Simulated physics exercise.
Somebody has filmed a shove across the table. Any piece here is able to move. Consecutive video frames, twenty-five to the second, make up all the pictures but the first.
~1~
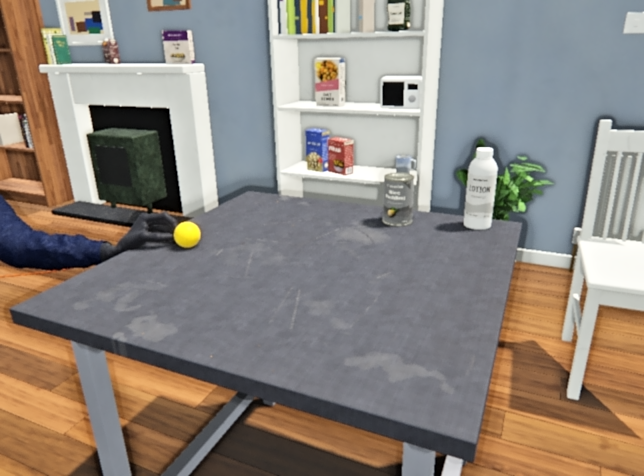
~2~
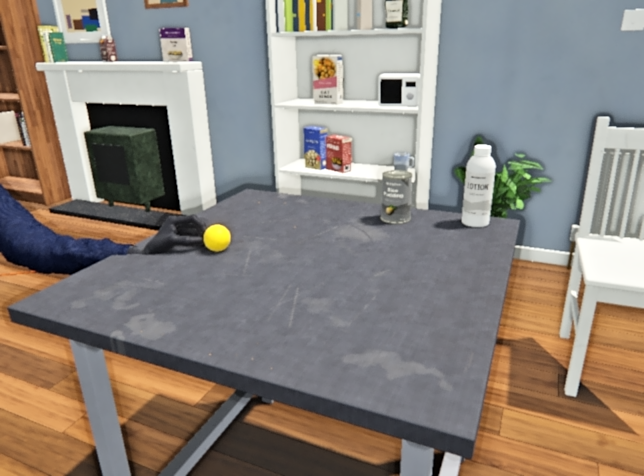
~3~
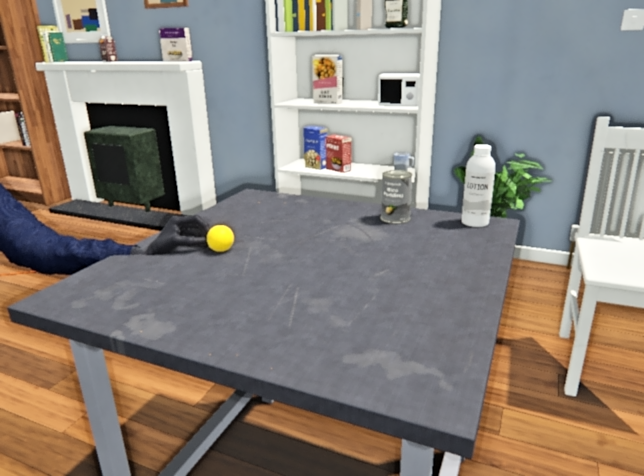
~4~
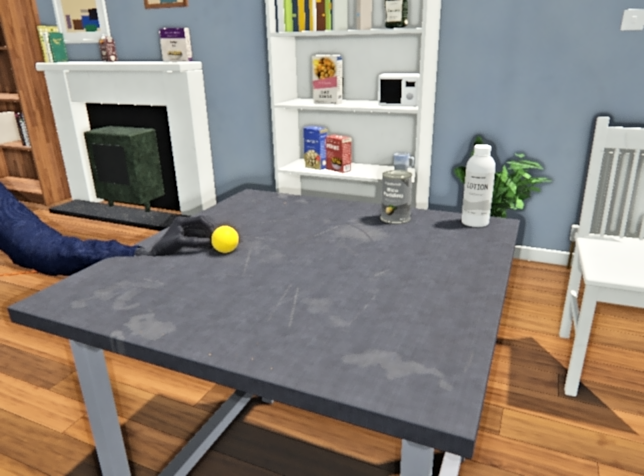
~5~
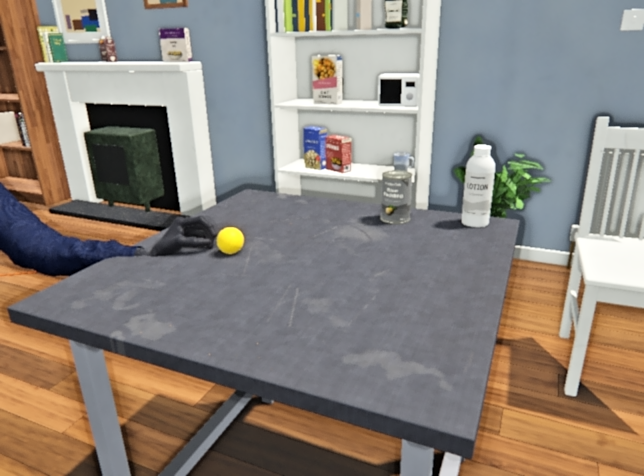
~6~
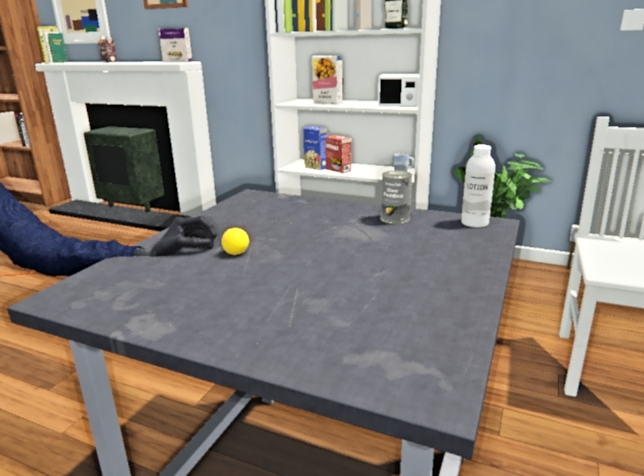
On a dark table in a living room with a fireplace and shelves, a gloved hand pushed a yellow ball to the right, and then the ball rolled a little away from the fingers.
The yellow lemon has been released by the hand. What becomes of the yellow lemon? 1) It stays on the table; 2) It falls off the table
It stays on the table.
Then, 0.10 s after the last picture, yellow lemon rolled about its own width near (247, 243).
Then, 0.30 s after the last picture, yellow lemon rolled well along near (264, 246).
At rest, moved from the start, yellow lemon. Seen from the same camera at the end, yellow lemon near (273, 248).
